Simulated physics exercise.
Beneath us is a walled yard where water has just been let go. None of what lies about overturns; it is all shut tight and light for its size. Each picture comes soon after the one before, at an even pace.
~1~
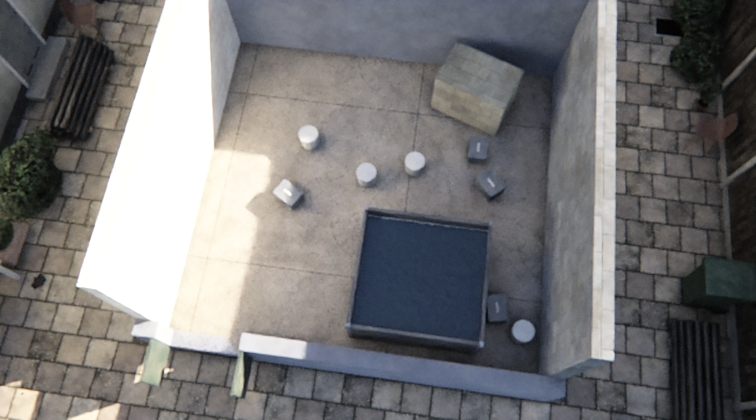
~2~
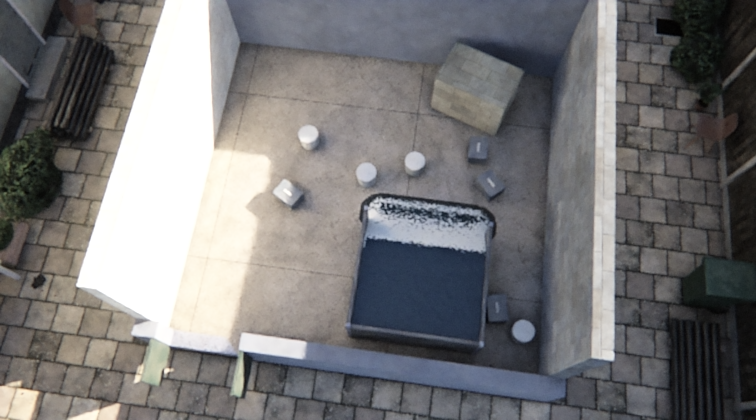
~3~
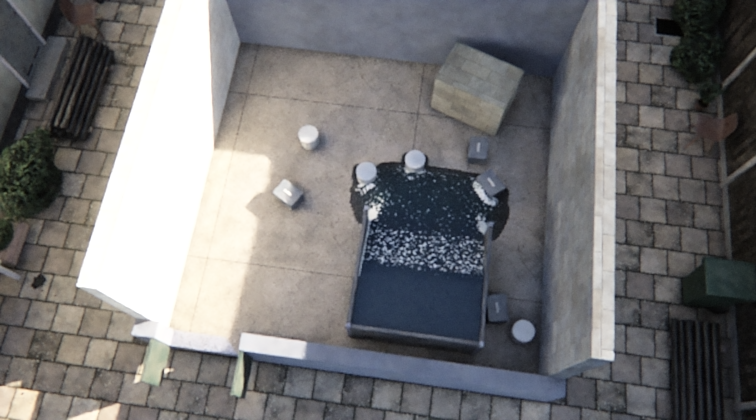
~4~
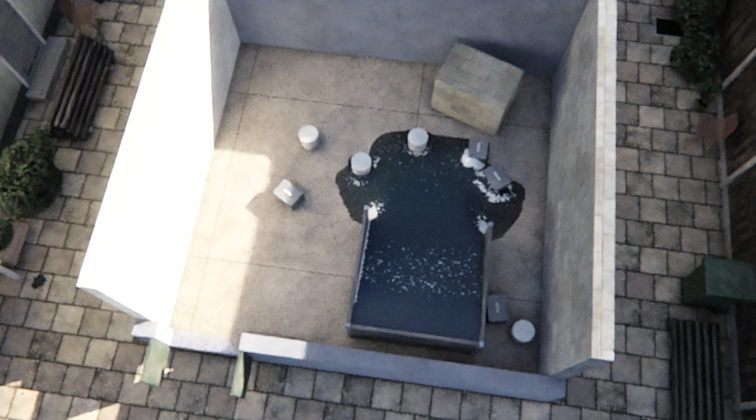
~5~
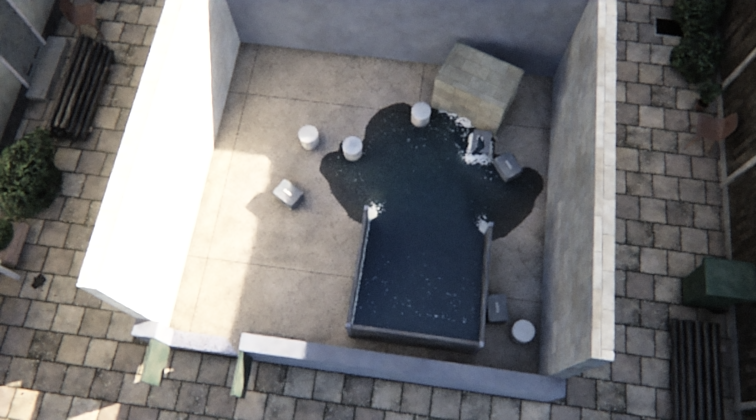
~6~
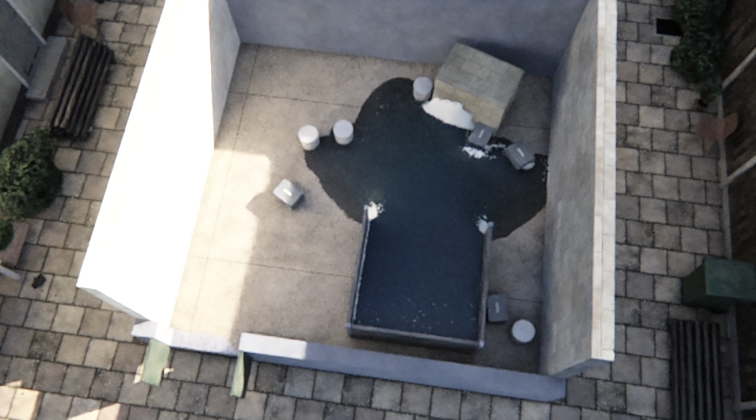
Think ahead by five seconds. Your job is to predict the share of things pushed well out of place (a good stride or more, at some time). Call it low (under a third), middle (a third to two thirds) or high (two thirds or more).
High.
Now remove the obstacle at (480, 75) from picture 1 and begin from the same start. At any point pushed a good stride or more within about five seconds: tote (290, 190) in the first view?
Lab note - displacement check: Stayed below that mark.
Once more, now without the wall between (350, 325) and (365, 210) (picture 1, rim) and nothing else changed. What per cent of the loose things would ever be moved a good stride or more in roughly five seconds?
About 20 per cent.
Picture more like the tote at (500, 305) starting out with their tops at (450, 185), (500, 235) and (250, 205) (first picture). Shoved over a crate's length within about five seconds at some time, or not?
In sequence: Knocked well away; hardly budges; knocked well away.
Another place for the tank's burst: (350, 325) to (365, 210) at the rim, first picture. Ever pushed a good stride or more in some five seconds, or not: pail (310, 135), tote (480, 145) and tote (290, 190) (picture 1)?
In turn: That far or more, under that, pushed that far.
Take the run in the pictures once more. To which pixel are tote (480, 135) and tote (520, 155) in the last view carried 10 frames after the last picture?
Around (544, 124) and (510, 72).
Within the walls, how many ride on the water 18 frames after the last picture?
4 in all.
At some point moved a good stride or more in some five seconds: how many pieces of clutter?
So, 6 of them.
A moment on, 3 of 8 are well off their spots; 2 afloat.
Next, 5 of 8 are well off their spots; 4 afloat.
Later, 5 of 8 are well off their spots; 4 afloat.
In the end, 6 of 8 are well off their spots, and 6 have been at some point; 7 afloat.
